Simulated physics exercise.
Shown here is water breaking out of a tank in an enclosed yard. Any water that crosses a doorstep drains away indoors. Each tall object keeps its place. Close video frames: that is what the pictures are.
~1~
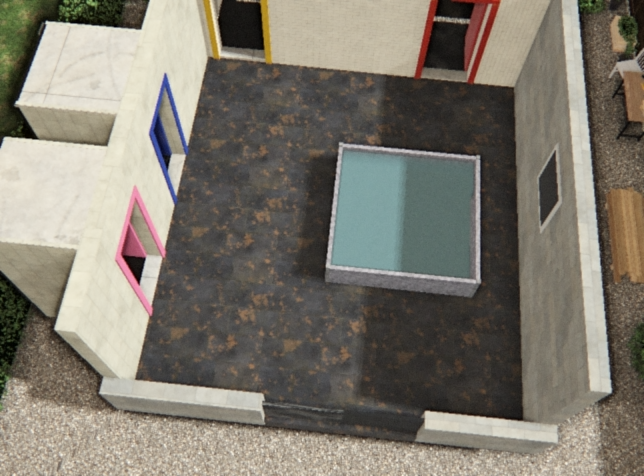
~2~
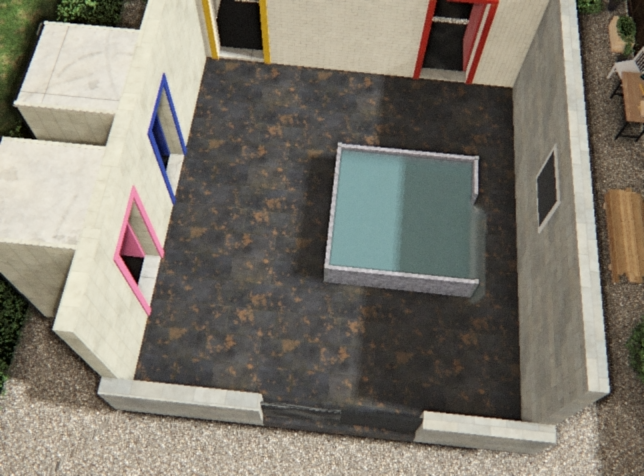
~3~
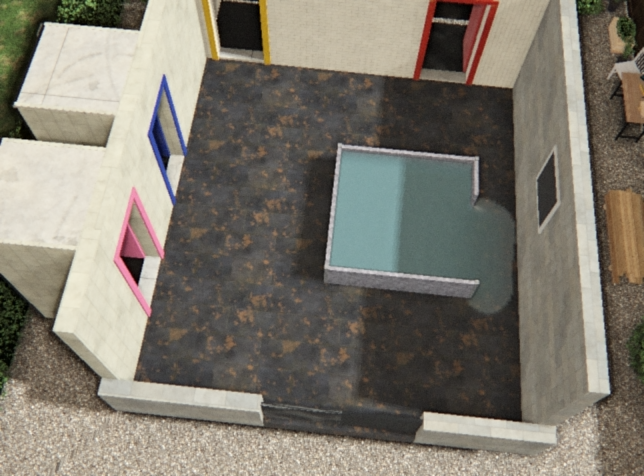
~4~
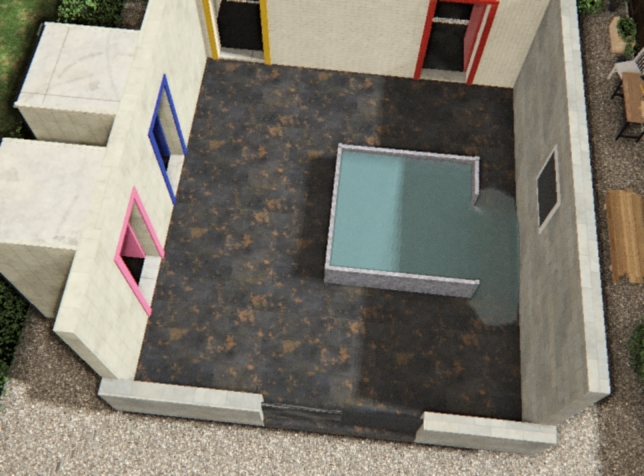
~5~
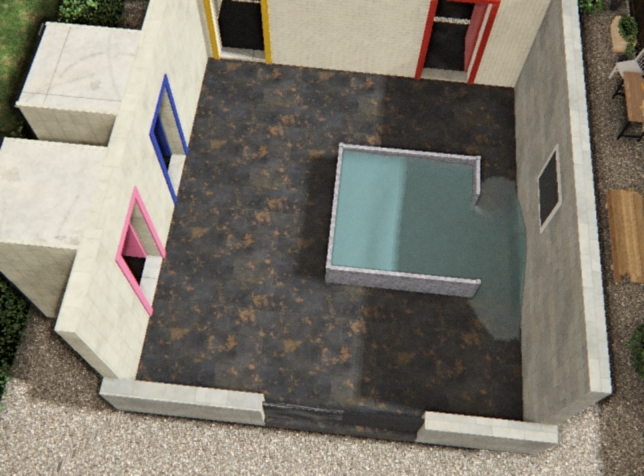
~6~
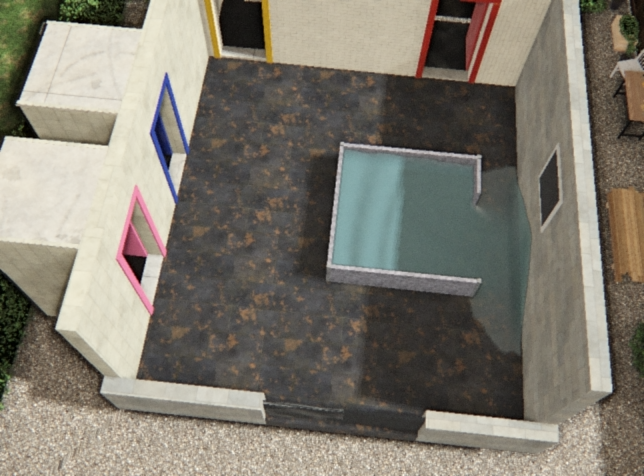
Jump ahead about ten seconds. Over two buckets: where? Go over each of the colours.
Pink door no, blue door no, red door yes, yellow door no.
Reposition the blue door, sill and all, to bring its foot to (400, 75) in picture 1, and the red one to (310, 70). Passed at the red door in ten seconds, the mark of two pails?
Result - red door remains within the limit.
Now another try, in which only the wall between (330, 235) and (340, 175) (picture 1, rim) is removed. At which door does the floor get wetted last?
That would be the red door.
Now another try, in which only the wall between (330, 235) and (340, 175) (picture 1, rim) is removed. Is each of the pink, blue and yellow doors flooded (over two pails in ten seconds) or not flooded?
The pink door tops the limit, the blue door tops the limit and the yellow door tops the limit.
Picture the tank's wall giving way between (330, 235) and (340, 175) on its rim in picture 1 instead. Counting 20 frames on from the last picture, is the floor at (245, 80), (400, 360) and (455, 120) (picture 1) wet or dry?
In turn: Flooded, free of water, no water.
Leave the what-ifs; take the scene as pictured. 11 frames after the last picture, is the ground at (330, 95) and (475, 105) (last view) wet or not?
Taken in order, bone-dry then drenched.
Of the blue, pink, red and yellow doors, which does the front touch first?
That would be the red-painted one.
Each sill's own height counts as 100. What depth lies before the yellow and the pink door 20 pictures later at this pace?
Roughly 0 and 0 %.
A moment on, water covers 10 % of the floor; the pink door not reached, the blue door not reached, the red door not reached, the yellow door not reached.
Next, water covers 25 % of the floor; the pink door not reached, the blue door not reached, the red door wet at the sill, nothing in, the yellow door not reached.
Then, water covers 40 % of the floor; the pink door not reached, the blue door not reached, the red door over two buckets in, the yellow door not reached.
Later, water covers 85 % of the floor; the pink door under two buckets in, the blue door wet at the sill, nothing in, the red door far over two buckets in, the yellow door wet at the sill, nothing in.
In the end, water covers 100 % of the floor; the pink door under two buckets in, the blue door under two buckets in, the red door far over two buckets in, the yellow door wet at the sill, nothing in.
